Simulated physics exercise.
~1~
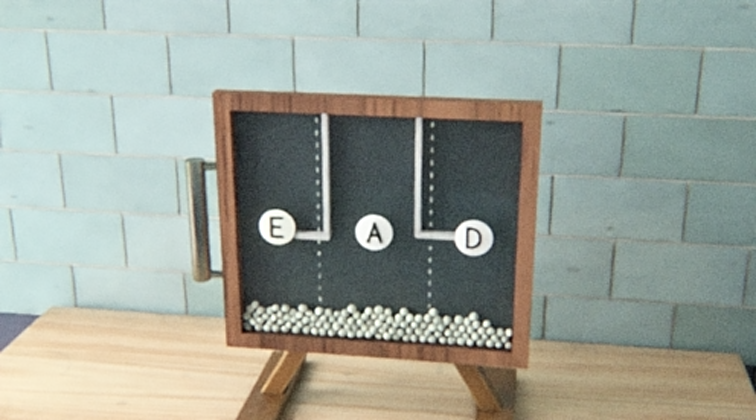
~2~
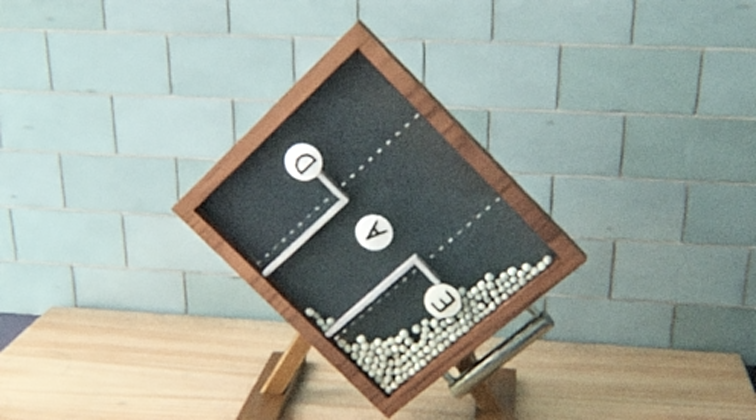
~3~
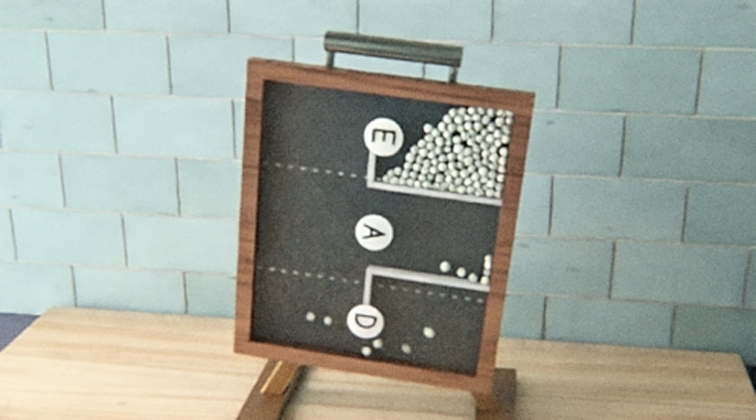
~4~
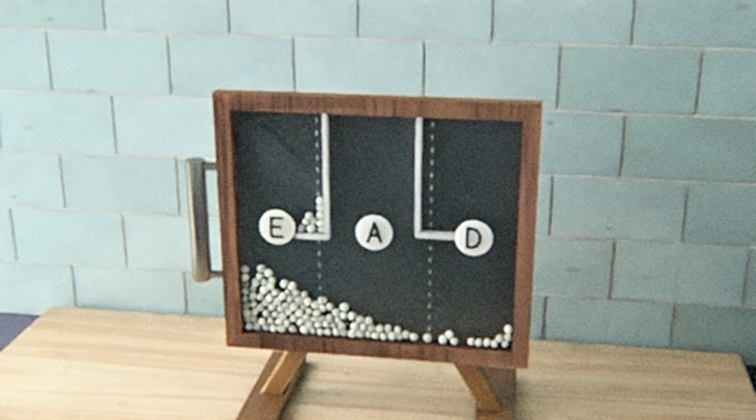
The clip shows a wooden-framed case of small pale beads turning anticlockwise before a tiled wall, the beads sliding and piling up along its edges and inner ledges, until it is upright again with most beads heaped at the lower left, beneath the letter E, and a few on its ledge.
